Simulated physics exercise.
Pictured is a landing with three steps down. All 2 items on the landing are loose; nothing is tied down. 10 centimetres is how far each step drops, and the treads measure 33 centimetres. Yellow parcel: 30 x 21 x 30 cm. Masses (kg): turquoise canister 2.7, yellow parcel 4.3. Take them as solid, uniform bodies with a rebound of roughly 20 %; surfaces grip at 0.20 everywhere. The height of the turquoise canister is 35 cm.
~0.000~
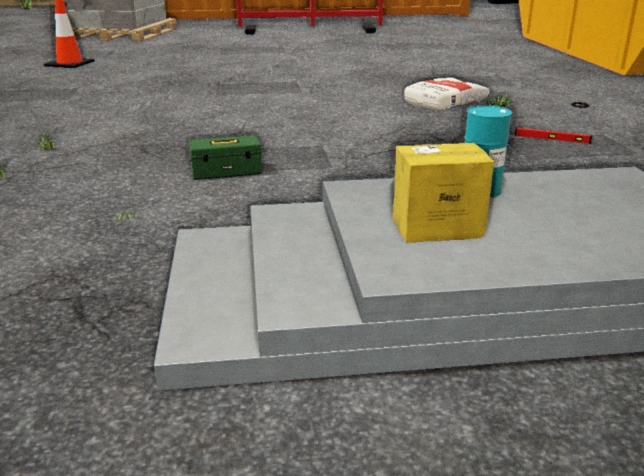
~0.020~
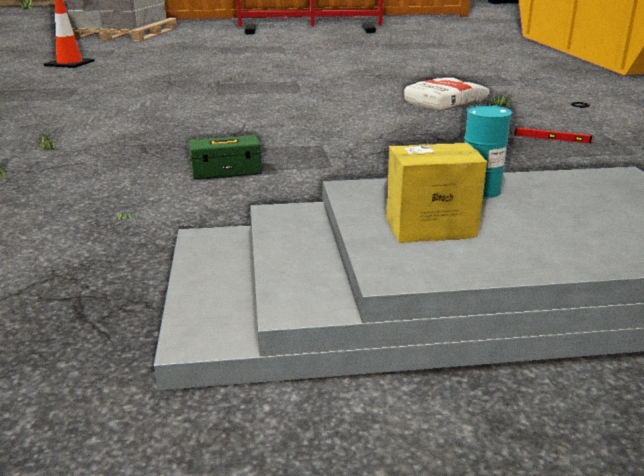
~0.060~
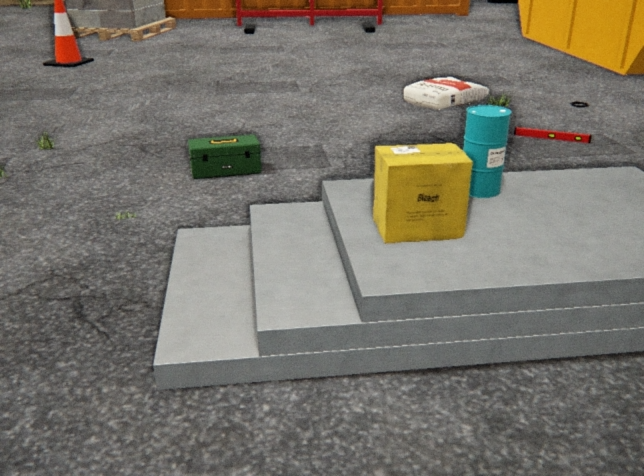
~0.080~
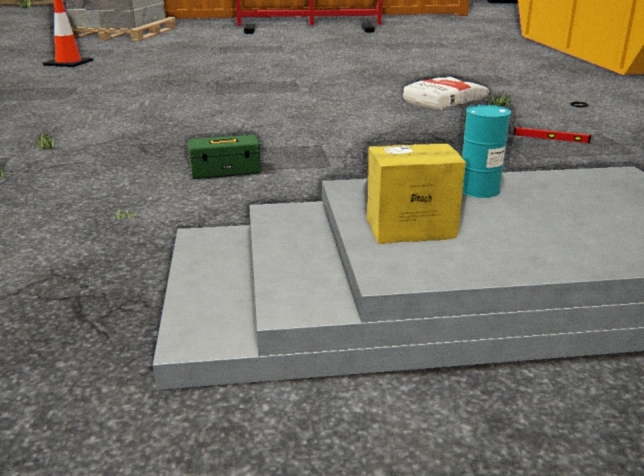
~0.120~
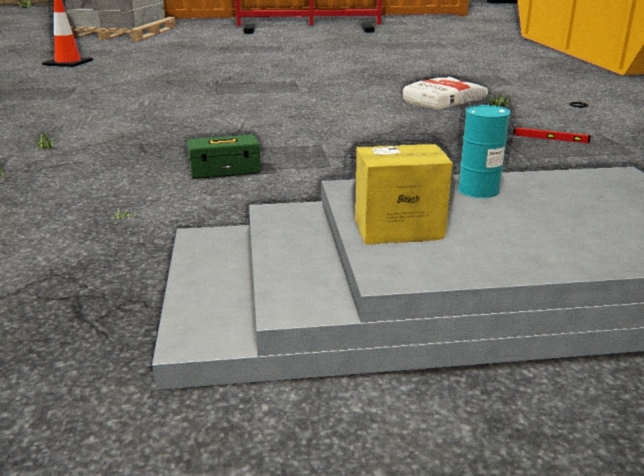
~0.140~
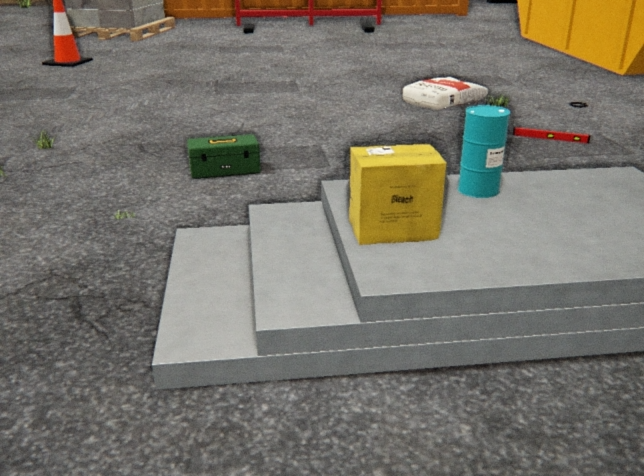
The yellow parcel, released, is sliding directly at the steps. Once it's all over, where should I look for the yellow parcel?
Down at the bottom.
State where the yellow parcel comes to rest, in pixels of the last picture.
Roughly (52, 286).
By 0.54 s, 7 cm past the top edge and 1 cm lower; yellow parcel near (321, 201).
By 1.14 s, 46 cm past the top edge and 14 cm lower; yellow parcel near (214, 238).
By 1.64 s, 82 cm past the top edge and 24 cm lower; yellow parcel near (117, 267).
When it is over (2.5 s), 106 cm past the top edge and 30 cm lower; turquoise canister within 12 cm of the start. End places, in pixels of the last picture, yellow parcel near (52, 286).
